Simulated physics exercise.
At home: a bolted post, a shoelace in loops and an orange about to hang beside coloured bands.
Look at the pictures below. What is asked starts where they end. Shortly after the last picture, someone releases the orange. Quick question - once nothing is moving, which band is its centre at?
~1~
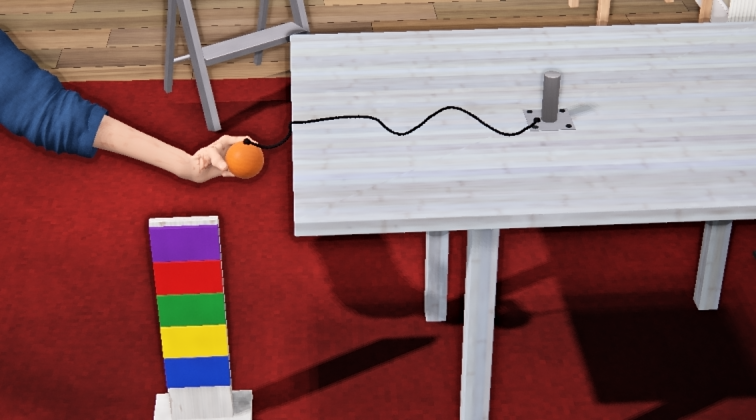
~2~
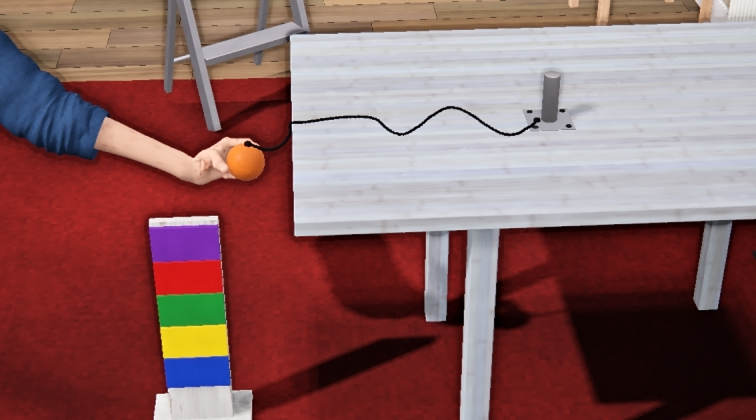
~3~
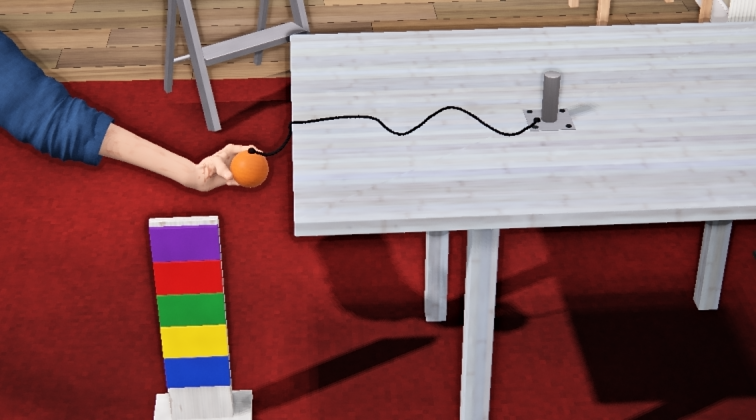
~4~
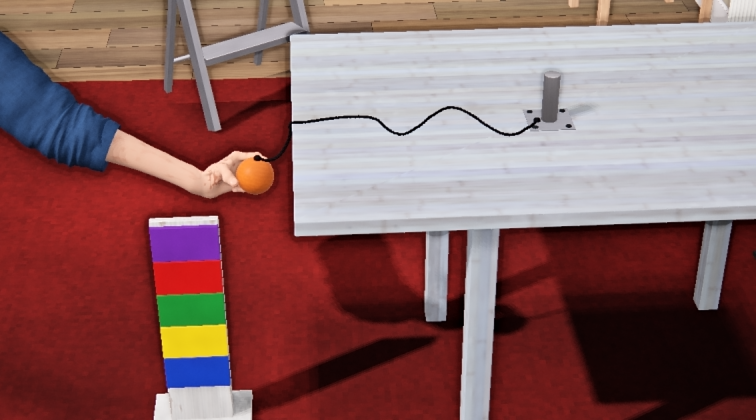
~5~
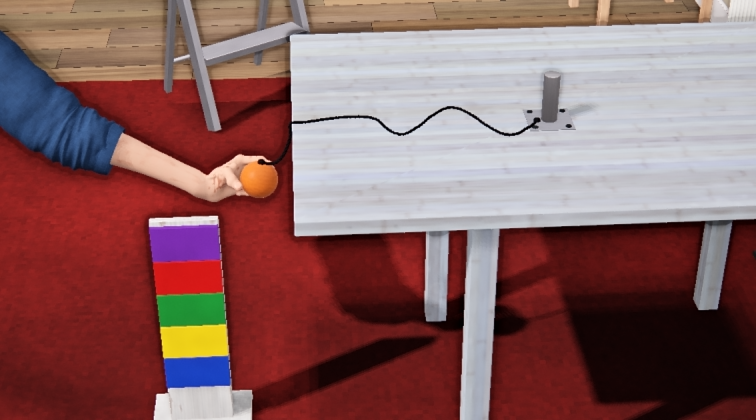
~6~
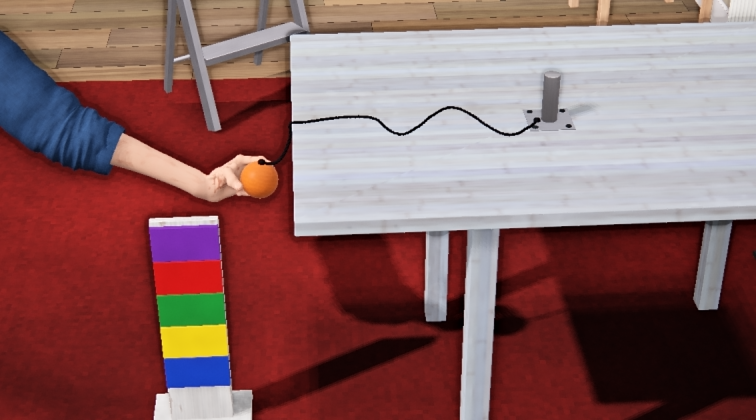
The red band, I would say.
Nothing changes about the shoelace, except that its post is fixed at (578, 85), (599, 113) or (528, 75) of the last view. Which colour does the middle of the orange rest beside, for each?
In turn, purple, then purple, then red.
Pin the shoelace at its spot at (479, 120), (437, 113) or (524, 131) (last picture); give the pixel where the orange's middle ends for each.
Pixel spots, one per try: About (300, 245), (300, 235), (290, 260).
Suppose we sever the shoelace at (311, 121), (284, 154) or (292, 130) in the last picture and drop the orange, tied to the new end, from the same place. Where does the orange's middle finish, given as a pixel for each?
Estimated positions in order: (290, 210); (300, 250); (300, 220).
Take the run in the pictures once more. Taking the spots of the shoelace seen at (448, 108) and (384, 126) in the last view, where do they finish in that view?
Near (405, 123) and (303, 125).
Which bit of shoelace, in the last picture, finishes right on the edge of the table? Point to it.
The point at (378, 121).
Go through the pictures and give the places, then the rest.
Orange (245, 160); purple (185, 245); red (188, 279); green (192, 311); yellow (195, 343); blue (198, 373), in the first frame.
Orange (245, 162); shoelace through (518, 134) (469, 113) (422, 124) (374, 118) (306, 122), in the second frame.
Orange (249, 169), in the third frame.
Orange (255, 176); shoelace through (518, 134) (469, 113) (422, 124) (374, 118) (306, 122), in the fourth frame.
Orange (259, 180), in the fifth frame.
Orange (259, 180); shoelace through (518, 134) (469, 113) (422, 124) (374, 118) (306, 122), in the sixth frame.
Early on, orange near (310, 253); level with red.
Midway, orange near (278, 272); level with red.
Finally, orange near (291, 274); level with red. Its middle rests at the red band.
